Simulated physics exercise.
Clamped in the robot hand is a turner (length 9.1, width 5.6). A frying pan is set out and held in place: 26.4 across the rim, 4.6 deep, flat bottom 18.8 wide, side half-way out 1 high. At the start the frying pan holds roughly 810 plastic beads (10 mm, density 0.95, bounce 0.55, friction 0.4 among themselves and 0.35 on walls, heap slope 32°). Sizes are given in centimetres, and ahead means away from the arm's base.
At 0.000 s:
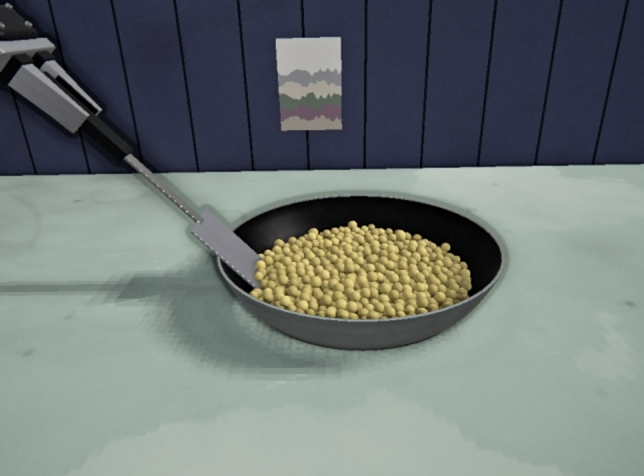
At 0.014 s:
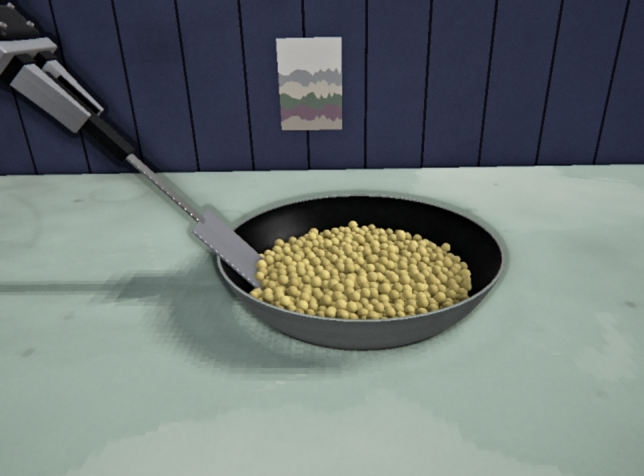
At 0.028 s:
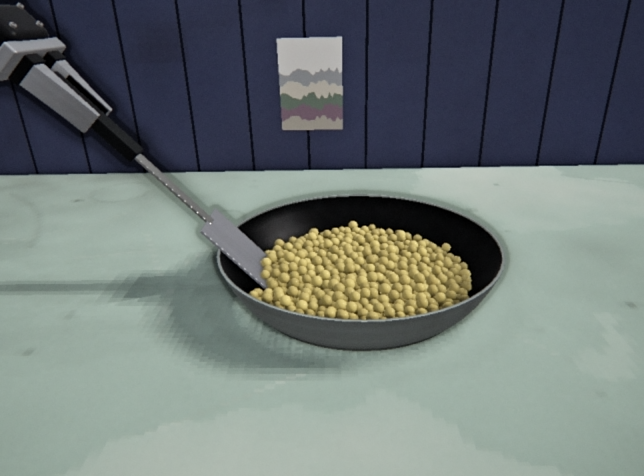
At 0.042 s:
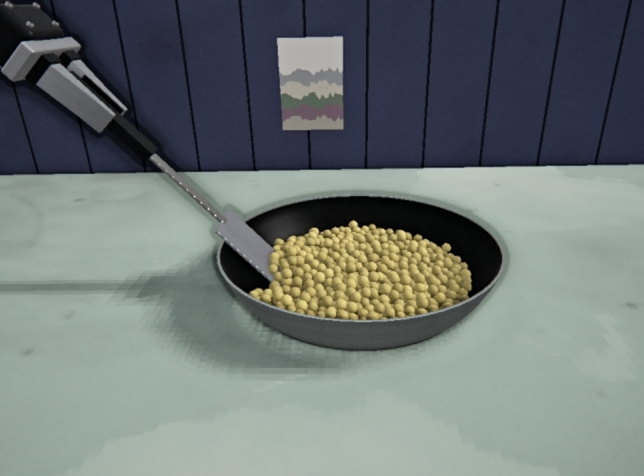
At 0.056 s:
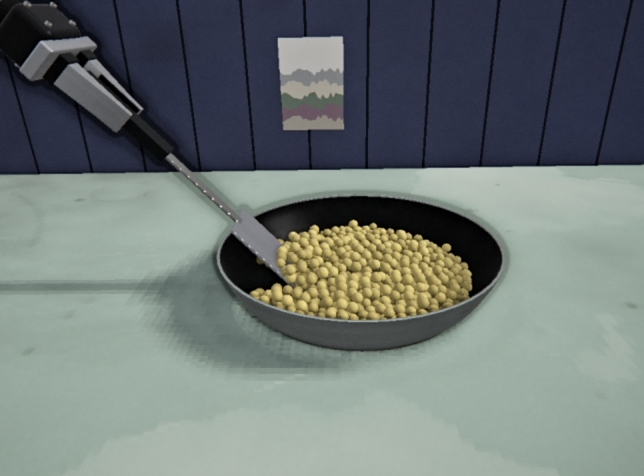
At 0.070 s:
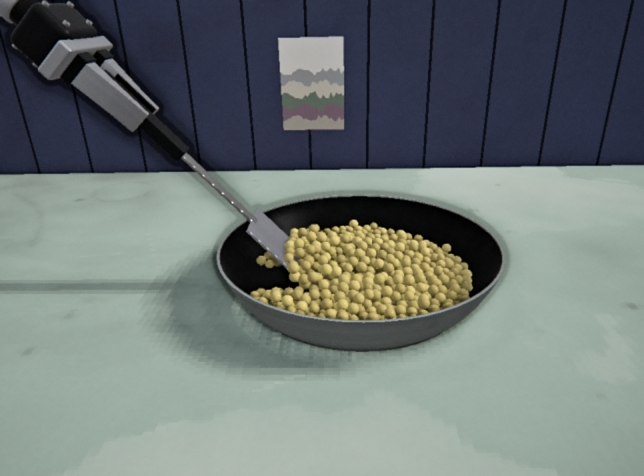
A robot arm holding a turner dipped its blade into the left side of a dark frying pan full of yellowish beads, then slowly pushed it rightward, shoving some beads aside.
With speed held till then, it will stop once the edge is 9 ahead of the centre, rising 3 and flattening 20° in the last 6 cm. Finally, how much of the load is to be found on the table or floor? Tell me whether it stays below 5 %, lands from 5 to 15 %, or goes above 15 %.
It lands from 5 to 15 %.
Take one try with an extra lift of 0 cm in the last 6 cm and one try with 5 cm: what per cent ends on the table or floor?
I'd say close to 0 percent for the first and close to 10 percent for the second.
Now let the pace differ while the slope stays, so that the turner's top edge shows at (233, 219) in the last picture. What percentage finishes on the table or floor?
Some 0 percent.
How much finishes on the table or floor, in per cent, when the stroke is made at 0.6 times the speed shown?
About 0 per cent.
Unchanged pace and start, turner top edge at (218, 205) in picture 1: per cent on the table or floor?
Spill: Approx. 10 per cent.
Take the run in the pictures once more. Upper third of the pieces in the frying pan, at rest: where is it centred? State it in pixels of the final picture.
Near (435, 264).
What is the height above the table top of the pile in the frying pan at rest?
Near 5.0 centimetres high.
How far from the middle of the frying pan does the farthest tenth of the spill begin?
Some 55 cm from the centre.
After 0.11 s, sloping 48°, highest piece 7 above the table; 809 in the frying pan.
After 0.15 s, sloping 42°, highest piece 7 above the table; 809 in the frying pan.
After 0.38 s, sloping 28°, highest piece 6 above the table; 748 in the frying pan, 61 on the table or floor.
After 1.42 s, sloping 28°, highest piece 4 above the table; 747 in the frying pan, 62 on the table or floor.
In the end, 747 in the frying pan, 62 on the table or floor. That is 8 % on the table or floor.
